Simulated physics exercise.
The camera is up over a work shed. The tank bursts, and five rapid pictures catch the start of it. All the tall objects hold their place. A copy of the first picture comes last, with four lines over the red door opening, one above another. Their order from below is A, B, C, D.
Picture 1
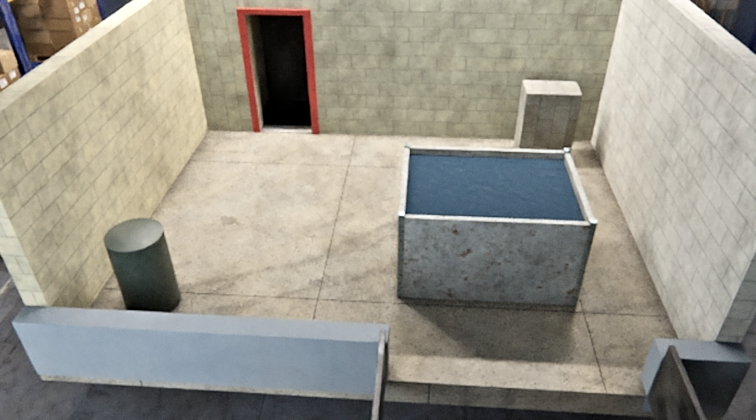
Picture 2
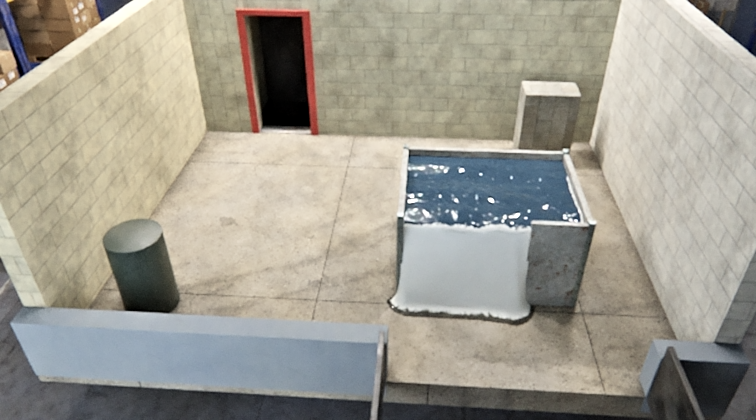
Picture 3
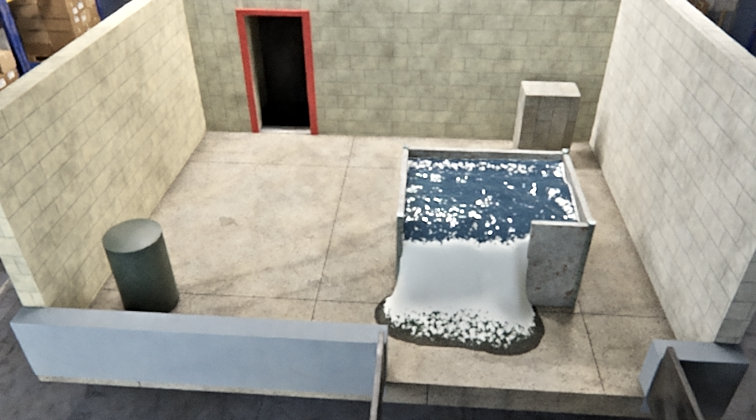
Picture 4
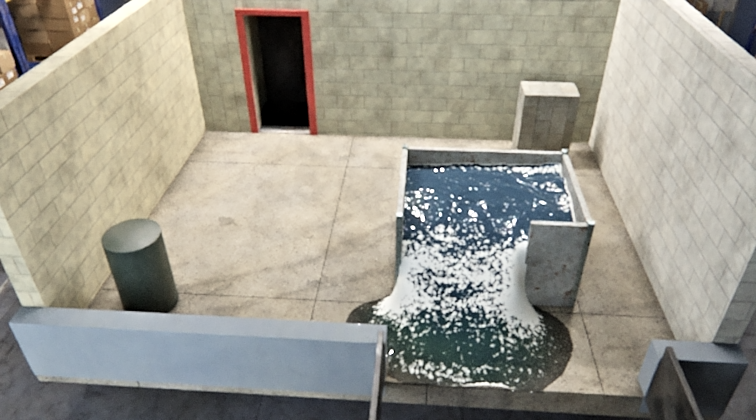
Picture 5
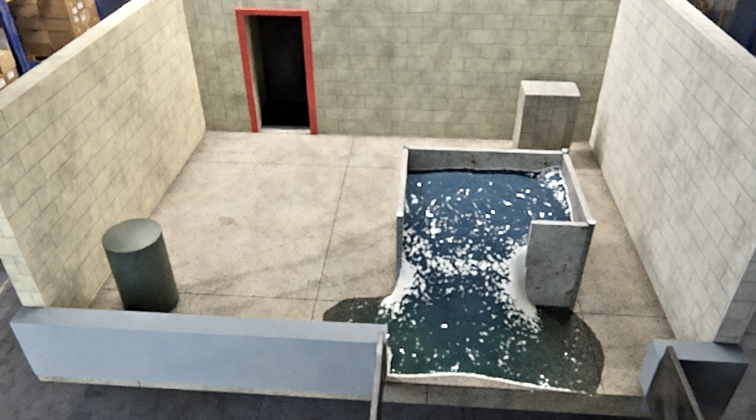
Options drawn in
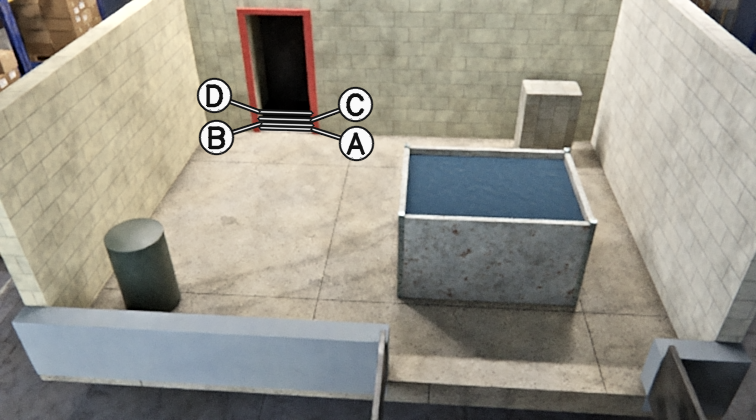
At the start, blue water lies still in a grey tank inside a walled yard with a red-framed doorway. Water then pours through the left part of the tank's front in a white sheet, spreads over the floor in a dark, foam-flecked pool, and widens both ways while the tank's level drops.
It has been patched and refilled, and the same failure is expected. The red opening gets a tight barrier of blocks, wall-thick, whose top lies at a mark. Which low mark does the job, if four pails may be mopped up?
It is A.
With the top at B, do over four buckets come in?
No, not at all.
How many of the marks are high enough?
All four.
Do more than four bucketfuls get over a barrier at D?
No.
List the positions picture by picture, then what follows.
Water in the tank at rest, its middle at (490, 187); foot of the red doorway at (287, 133); open gate at (520, 327).
Water covers 1 % of the ground and shows as far out as (403, 283).
Water covers 4 % of the ground and shows as far out as (386, 303).
Water covers 8 % of the ground, its front hidden from here.
Water covers 11 % of the ground, its front hidden from here.
On the marked copy, A at (286, 128); B at (286, 124); C at (285, 119); D at (284, 112); from the bottom up A, B, C, D.
With A, a splash gets over, under a bucket.
With B, nothing gets over.
With C, nothing gets over.
With D, nothing gets over.
